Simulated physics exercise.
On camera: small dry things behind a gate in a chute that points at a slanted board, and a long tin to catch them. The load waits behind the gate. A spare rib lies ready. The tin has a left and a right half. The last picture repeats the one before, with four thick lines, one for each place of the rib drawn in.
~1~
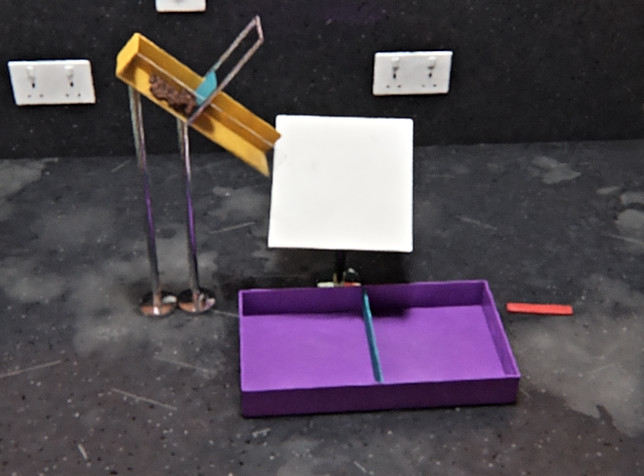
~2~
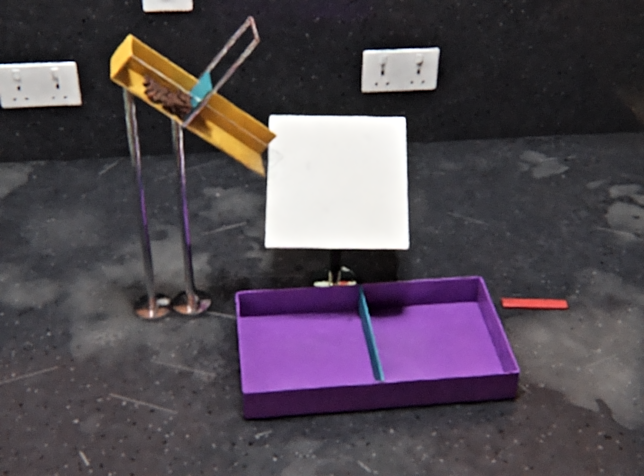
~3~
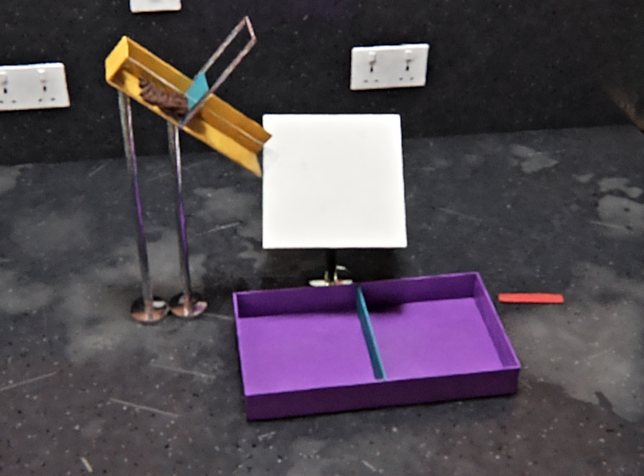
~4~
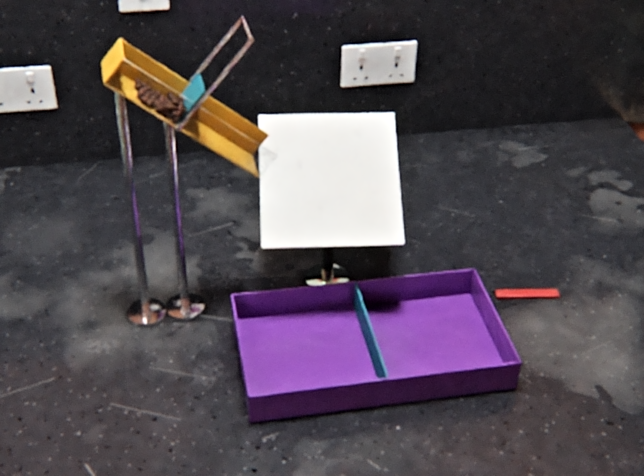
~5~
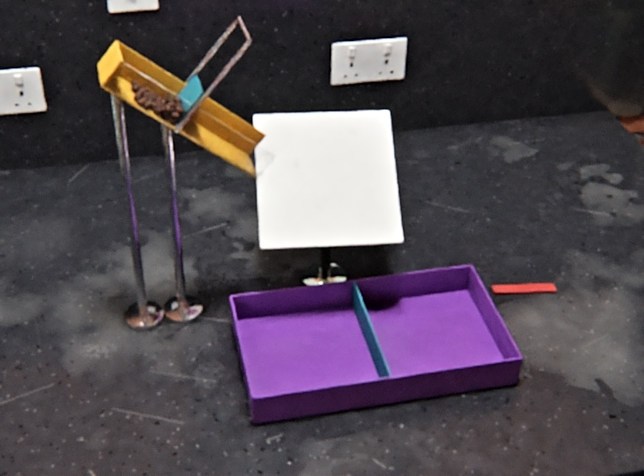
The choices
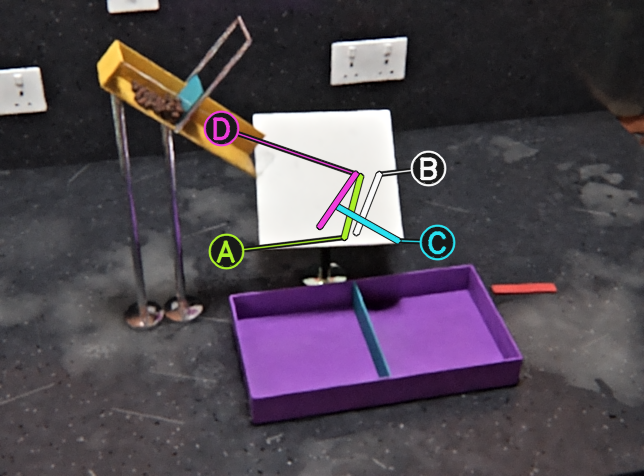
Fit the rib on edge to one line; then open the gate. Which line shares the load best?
The best line is C.
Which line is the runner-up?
The answer is B.
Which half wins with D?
Left.
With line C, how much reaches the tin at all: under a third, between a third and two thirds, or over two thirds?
Line C gives over two thirds.
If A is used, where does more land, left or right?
More lands on the left.
On the marked copy, line A from (360, 176) to (344, 237); line B from (379, 174) to (356, 232); line C from (338, 206) to (397, 240); line D from (355, 174) to (319, 226).
With A, of what is caught, the larger part in the left half, about a tenth in the right.
With B, of what is caught, roughly two thirds in the left half, roughly a quarter in the right.
With C, of what is caught, roughly half in the left half, roughly half in the right.
With D, of what is caught, the larger part in the left half, about a tenth in the right.
